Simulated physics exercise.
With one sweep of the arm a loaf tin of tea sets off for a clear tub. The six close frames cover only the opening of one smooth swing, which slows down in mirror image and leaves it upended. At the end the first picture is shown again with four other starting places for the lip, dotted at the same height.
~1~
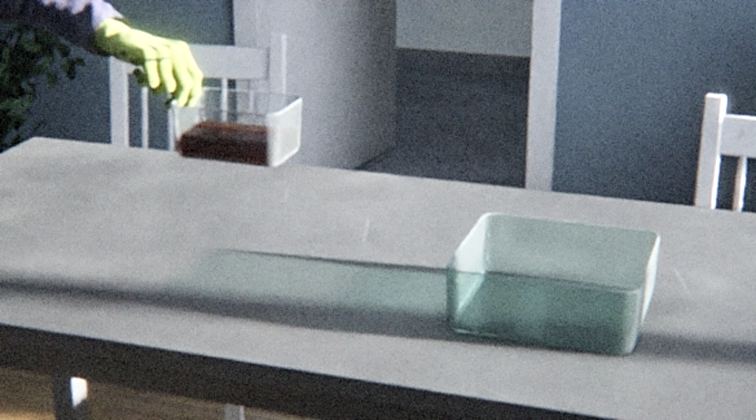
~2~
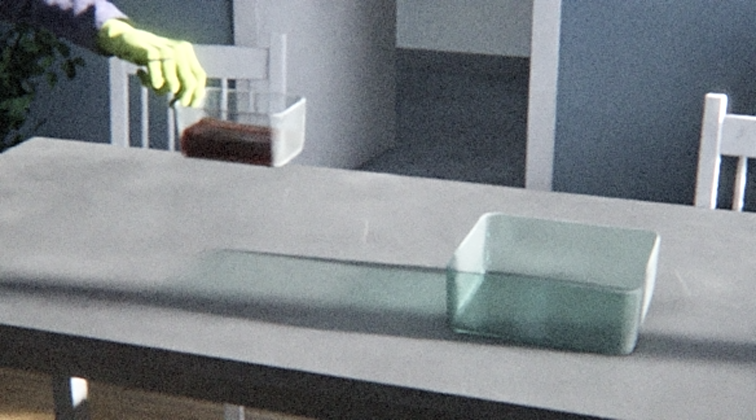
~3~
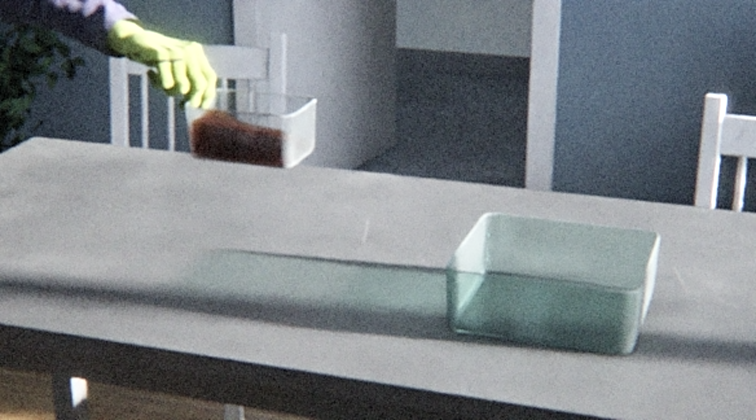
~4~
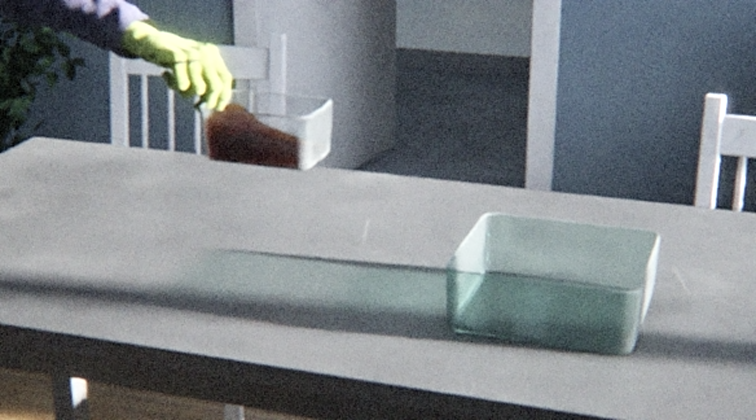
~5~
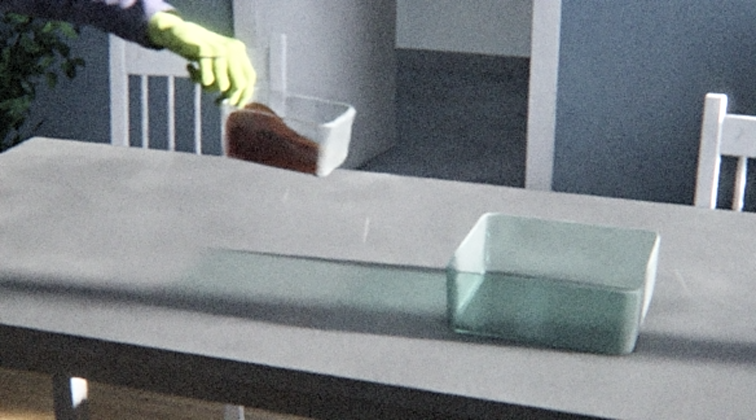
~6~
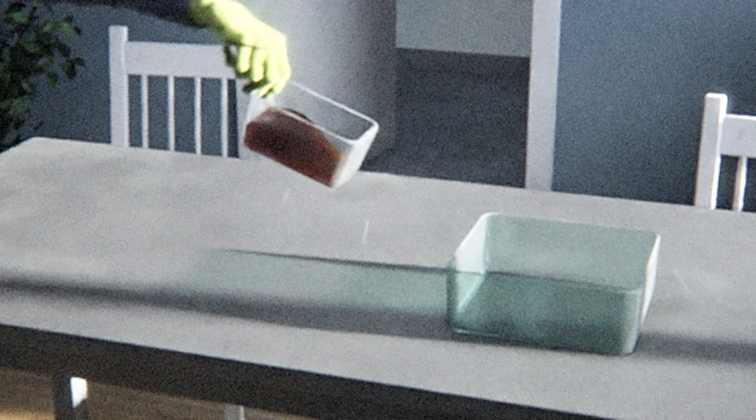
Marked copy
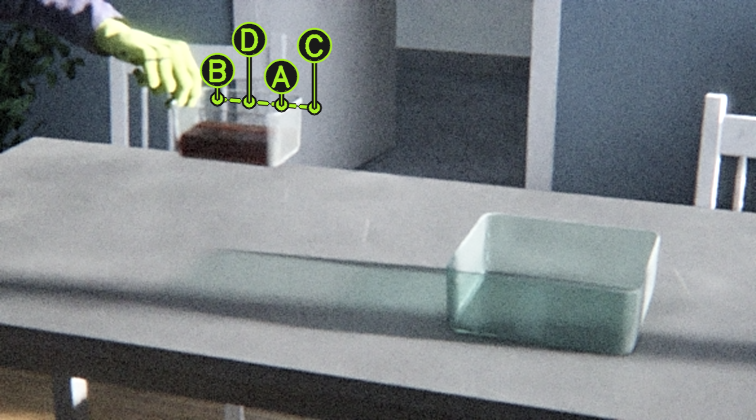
At a grey table with white chairs around it, a yellow-gloved hand holds a clear container of dark reddish-brown liquid above the far left side, while a greenish clear tub sits at the right. The hand carries the container rightward, slowly at first, then tilts its right end downward as the liquid sloshes inside.
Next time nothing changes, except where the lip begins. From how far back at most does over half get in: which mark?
The limit is C.
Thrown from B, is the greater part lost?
Yes.
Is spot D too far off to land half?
Yes, that goes wrong.
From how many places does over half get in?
One of the four.
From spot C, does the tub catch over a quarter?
Yes, it does.
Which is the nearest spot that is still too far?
A it is.
On the marked copy, A at (281, 104); B at (217, 98); C at (314, 107); D at (249, 101).
Choosing A, about 35 % lands in the tub, 58 % falls short and 7 % goes beside or beyond.
Choosing B, about 0 % lands in the tub, 99 % falls short.
Choosing C, about 70 % lands in the tub, 23 % falls short and 7 % goes beside or beyond.
Choosing D, about 14 % lands in the tub, 82 % falls short and 3 % goes beside or beyond.
